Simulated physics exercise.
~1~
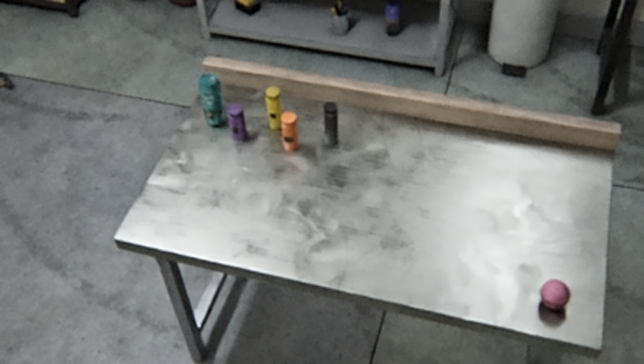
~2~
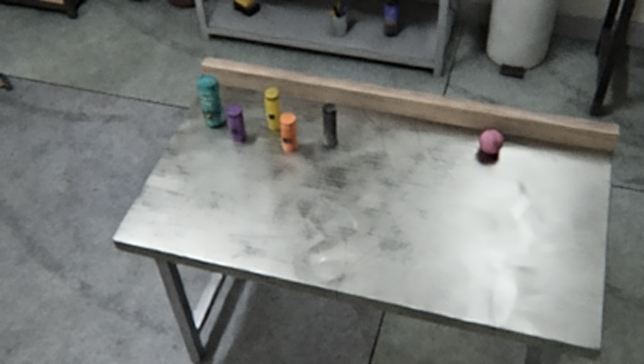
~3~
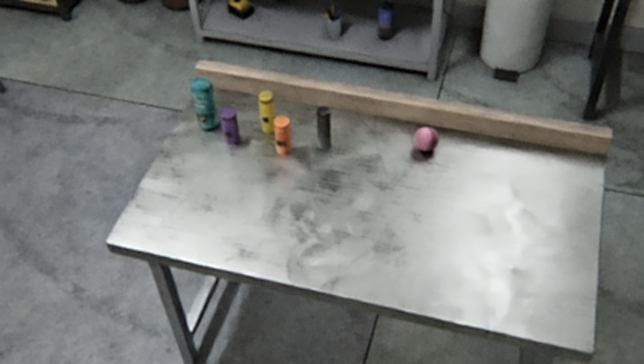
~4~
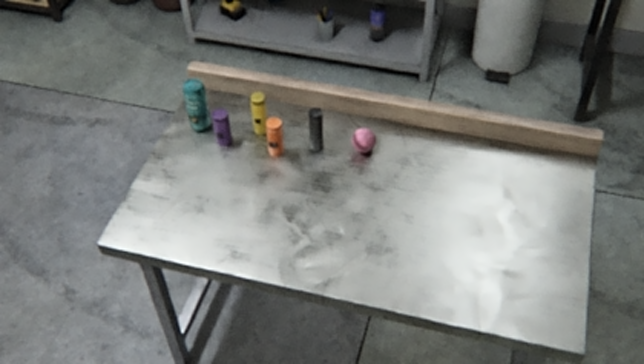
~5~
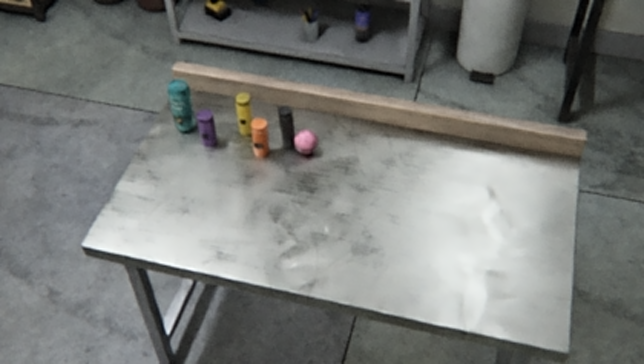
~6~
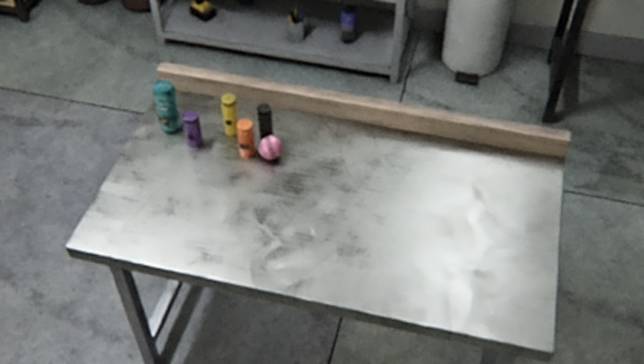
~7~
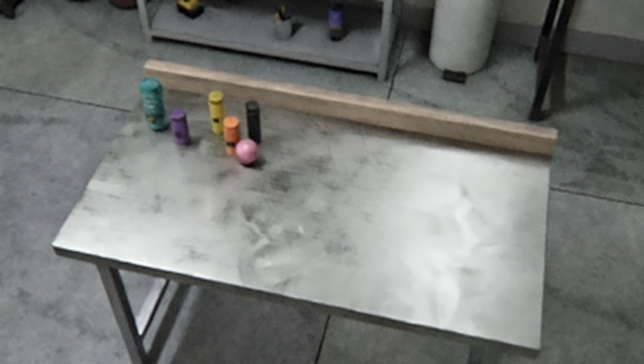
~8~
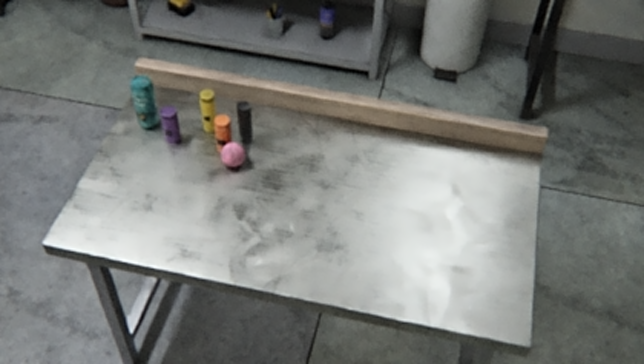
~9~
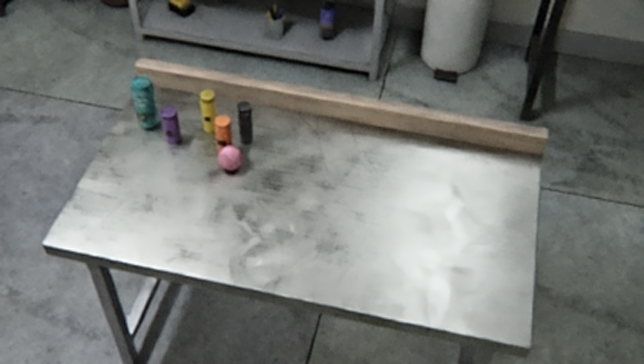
The clip shows a pink ball on a metal table rolling from the near right toward the wooden back rail, then left into the black shaker, which shifts slightly but stays upright. The ball drifts forward and ends in front of the orange shaker, with all the containers still standing.
